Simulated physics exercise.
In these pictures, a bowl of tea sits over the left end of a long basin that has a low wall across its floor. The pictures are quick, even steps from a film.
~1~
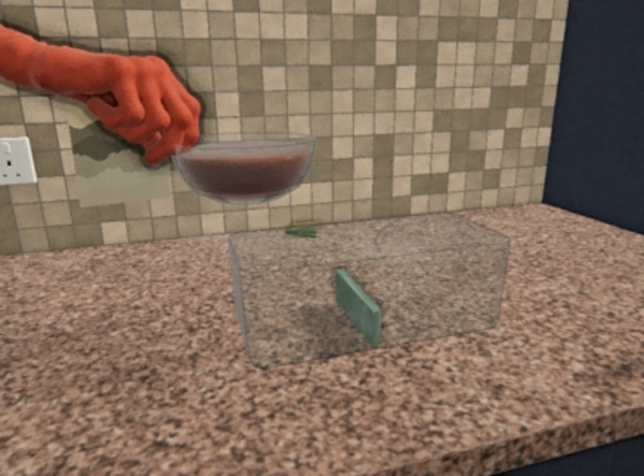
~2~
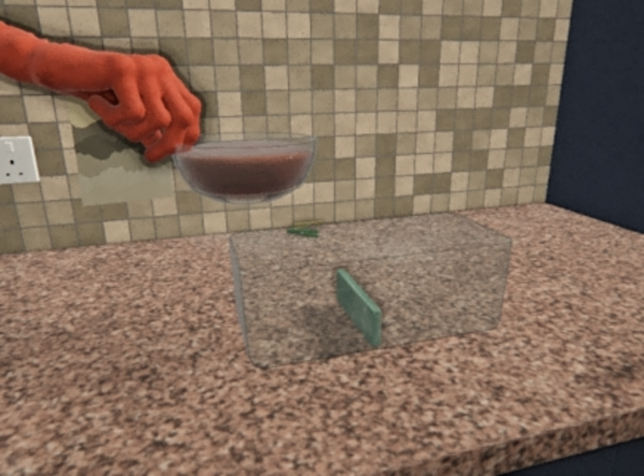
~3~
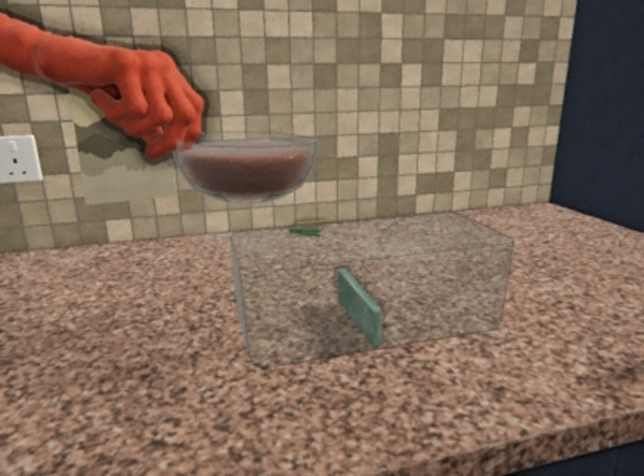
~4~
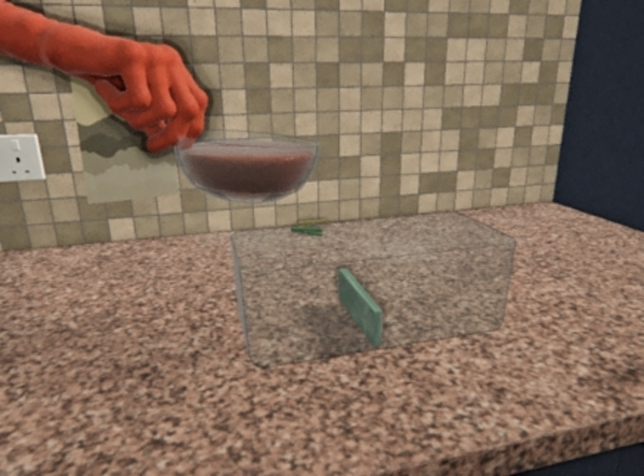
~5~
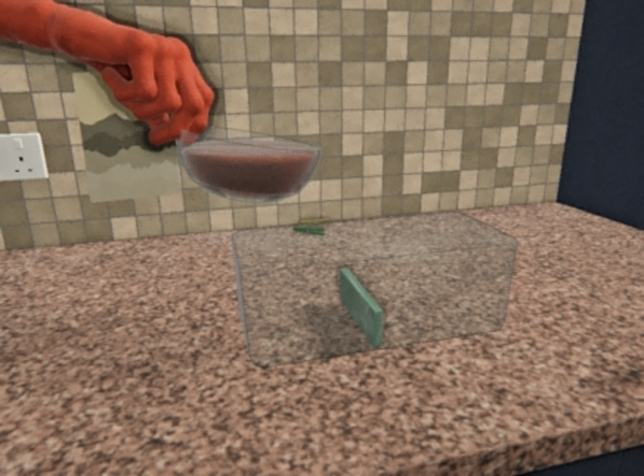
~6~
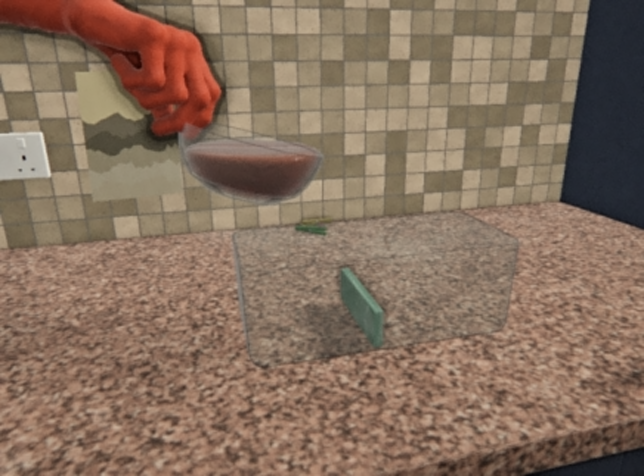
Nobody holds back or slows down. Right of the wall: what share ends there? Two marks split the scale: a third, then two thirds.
The amount right of the wall is going to settle in the middle, one third to two thirds.
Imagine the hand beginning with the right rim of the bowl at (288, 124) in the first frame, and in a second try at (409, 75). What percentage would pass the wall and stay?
20 % and 90 %.
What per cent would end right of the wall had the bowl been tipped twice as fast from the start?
Near 25 in a hundred.
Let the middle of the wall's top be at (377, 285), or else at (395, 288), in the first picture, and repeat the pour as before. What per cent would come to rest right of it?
The first position gives around 10 percent, the second around 5 percent.
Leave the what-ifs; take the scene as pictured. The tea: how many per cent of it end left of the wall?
Around 50 percent.
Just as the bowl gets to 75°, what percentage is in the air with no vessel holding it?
Around 25 %.
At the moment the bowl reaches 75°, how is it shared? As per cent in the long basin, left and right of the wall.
Left side 20 in a hundred, right side 30 in a hundred.
A moment on, the bowl is tipped on its side and 24 per cent is still to pour, 18 is left of the wall and 32 right of it.
Next, the bowl is tipped right over and 0 per cent is still to pour, 52 is left of the wall and 47 right of it.
Then the bowl is tipped right over and 0 per cent is still to pour, 52 is left of the wall and 47 right of it.
Later the bowl is tipped right over and 0 per cent is still to pour, 52 is left of the wall and 47 right of it.
In the end 52 per cent lies left of the wall, 47 right of it and 0 outside.
